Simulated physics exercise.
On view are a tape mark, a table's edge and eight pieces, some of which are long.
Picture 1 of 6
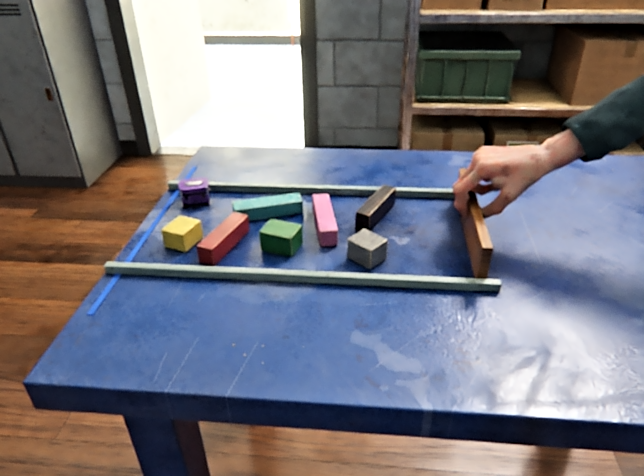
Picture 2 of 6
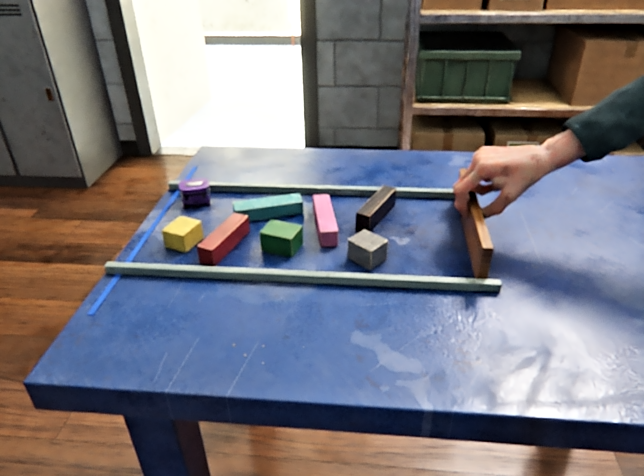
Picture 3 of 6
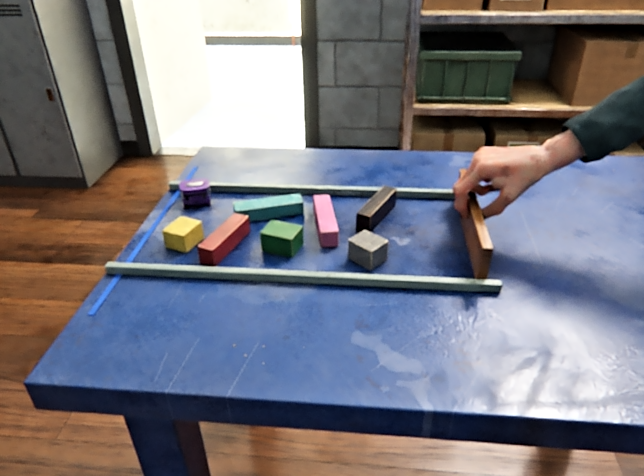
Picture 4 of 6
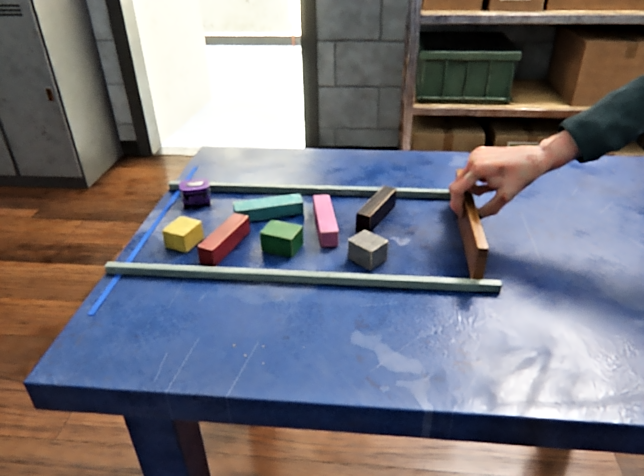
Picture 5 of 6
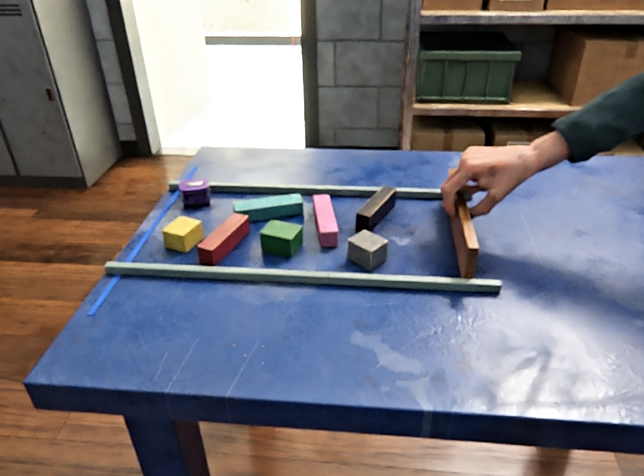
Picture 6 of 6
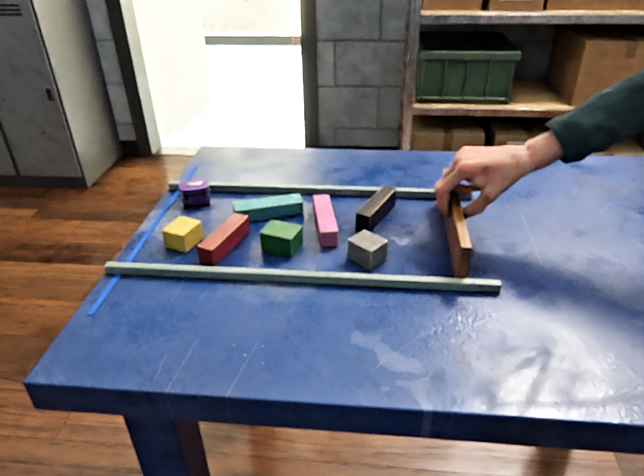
At the start, a hand holds a brown board upright between two pale rails on a blue table, with eight coloured blocks scattered to its left. The board stays nearly still at first, then the hand slides it a short way left, while the blocks stay in place, untouched.
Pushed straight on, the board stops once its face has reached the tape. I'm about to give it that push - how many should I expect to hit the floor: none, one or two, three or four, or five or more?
Expect five or more.
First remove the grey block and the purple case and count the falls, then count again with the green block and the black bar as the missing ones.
Counts - first: 4; second: 3.
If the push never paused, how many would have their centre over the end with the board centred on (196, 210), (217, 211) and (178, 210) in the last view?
It comes out as 3, then 1, then 4.
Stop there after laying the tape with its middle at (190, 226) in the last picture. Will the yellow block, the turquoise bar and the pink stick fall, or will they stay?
The yellow block is gone. The turquoise bar is gone. The pink stick is still there.
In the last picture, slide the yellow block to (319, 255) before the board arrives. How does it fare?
So the yellow block slips away.
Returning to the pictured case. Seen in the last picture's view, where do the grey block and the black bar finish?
They come to rest around (117, 246) and (157, 201).
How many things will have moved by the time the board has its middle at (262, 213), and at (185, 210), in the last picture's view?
I get 7 at the one place and 8 at the other.
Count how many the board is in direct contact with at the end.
It touches 2.
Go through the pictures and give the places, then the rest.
Purple case (195, 193); yellow block (183, 233); red bar (224, 238); board (471, 220); tape (154, 225), in the first picture.
Yellow block (183, 234); turquoise bar (268, 208), in the second picture.
Red bar (225, 239); pink stick (325, 220), in the third picture.
Purple case (196, 193); green block (282, 239), in the fourth picture.
Yellow block (183, 234); board (460, 220), in the fifth picture.
Purple case (195, 193); yellow block (183, 234); red bar (225, 239); board (453, 220); tape (154, 225), in the sixth picture.
Soon after, none off yet; purple case at rest near (195, 193); yellow block at rest near (183, 234); red bar at rest near (225, 239).
Then, none off yet; purple case at rest near (195, 193); yellow block moving near (179, 234); red bar moved a little near (202, 237).
Further on, one off so far; purple case moving near (192, 191); yellow block on its side near (111, 282); red bar moved about its own width near (126, 234).
By the end, the number that fall off is five or more; fallen, pink stick, green block, turquoise bar, red bar, yellow block and purple case.
